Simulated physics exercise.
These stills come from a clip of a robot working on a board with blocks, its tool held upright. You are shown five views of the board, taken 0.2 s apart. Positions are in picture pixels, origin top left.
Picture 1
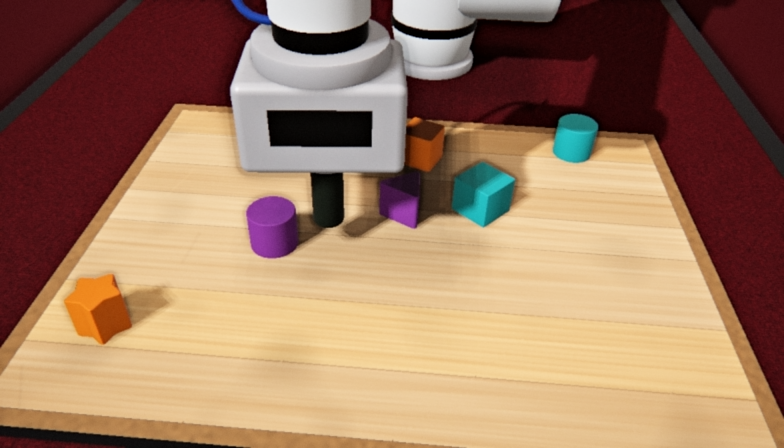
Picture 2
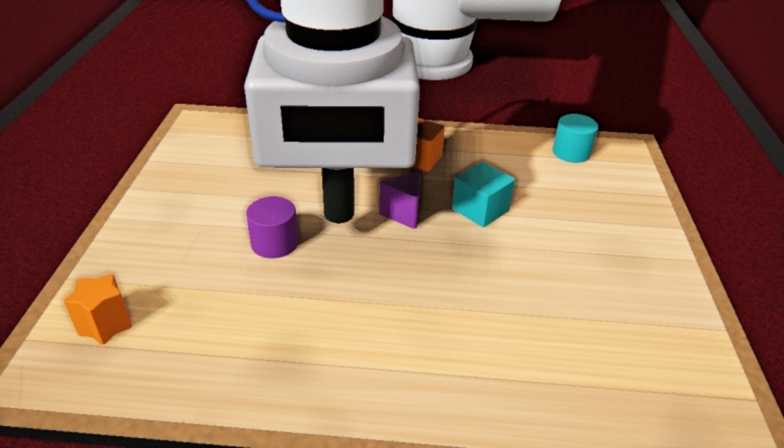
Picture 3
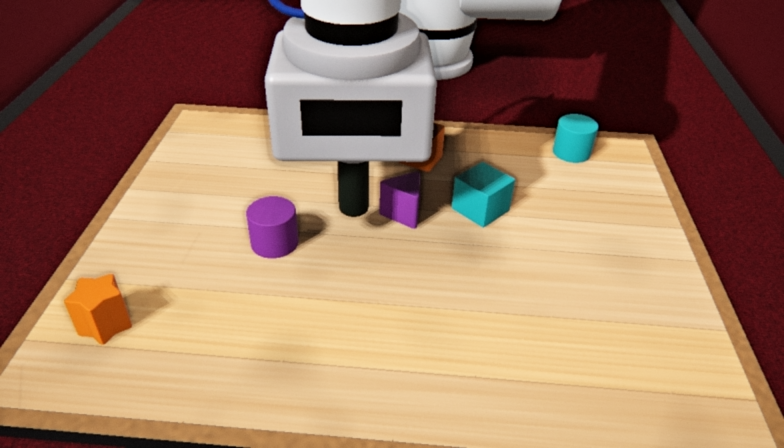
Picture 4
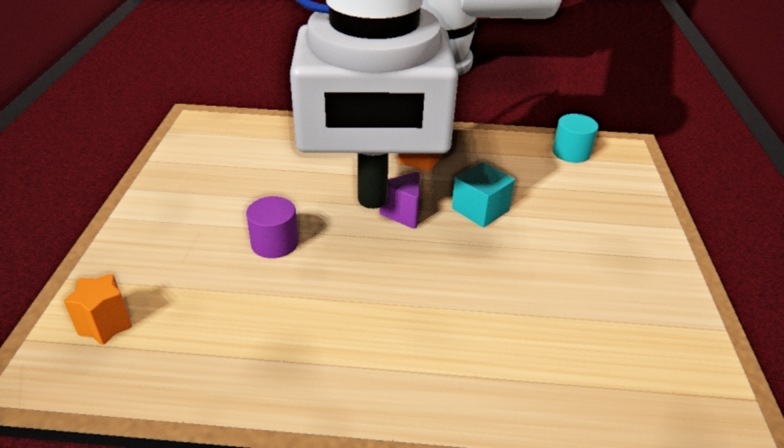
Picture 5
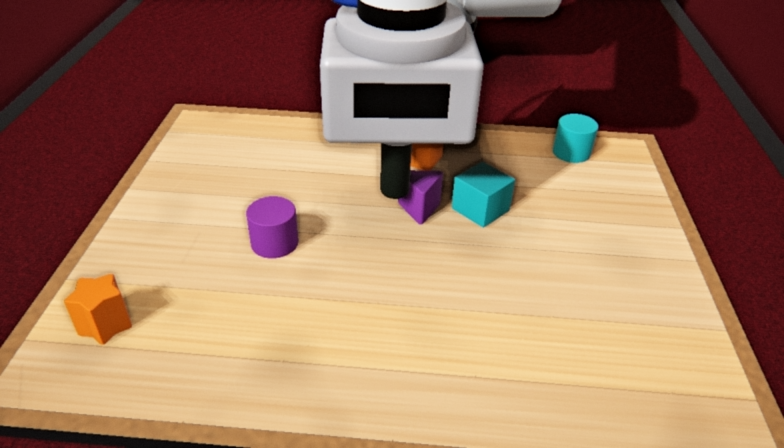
At the start, a robot arm holds its dark tool tip over a wooden board, between a purple cylinder and a small group of purple, orange and turquoise blocks. The arm moves steadily right and slightly away, reaching the purple triangular block, which then shifts a little right toward the turquoise block.
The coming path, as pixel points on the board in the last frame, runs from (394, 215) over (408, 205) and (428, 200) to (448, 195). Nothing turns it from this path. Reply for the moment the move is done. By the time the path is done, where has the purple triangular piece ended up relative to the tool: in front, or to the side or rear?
The purple triangular piece won't leave the front of the tool.
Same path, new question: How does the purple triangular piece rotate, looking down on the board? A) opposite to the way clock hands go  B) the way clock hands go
I choose B.
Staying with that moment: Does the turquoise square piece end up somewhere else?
Final answer: Yes.
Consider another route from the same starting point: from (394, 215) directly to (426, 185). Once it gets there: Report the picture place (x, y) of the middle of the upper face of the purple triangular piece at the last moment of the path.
The point I'd pick in the picture is (456, 158).
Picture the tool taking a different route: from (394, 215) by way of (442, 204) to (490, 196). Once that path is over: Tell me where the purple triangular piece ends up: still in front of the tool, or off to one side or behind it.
Before the tool.
The first path, step by step. Halfway along, tool at (420, 179); purple triangular piece at (448, 168), turned 20° clockwise.
At the end, tool at (451, 173); purple triangular piece at (479, 163), turned 30° clockwise; orange square piece not moved; turquoise square piece at (501, 181), turned 15° clockwise.
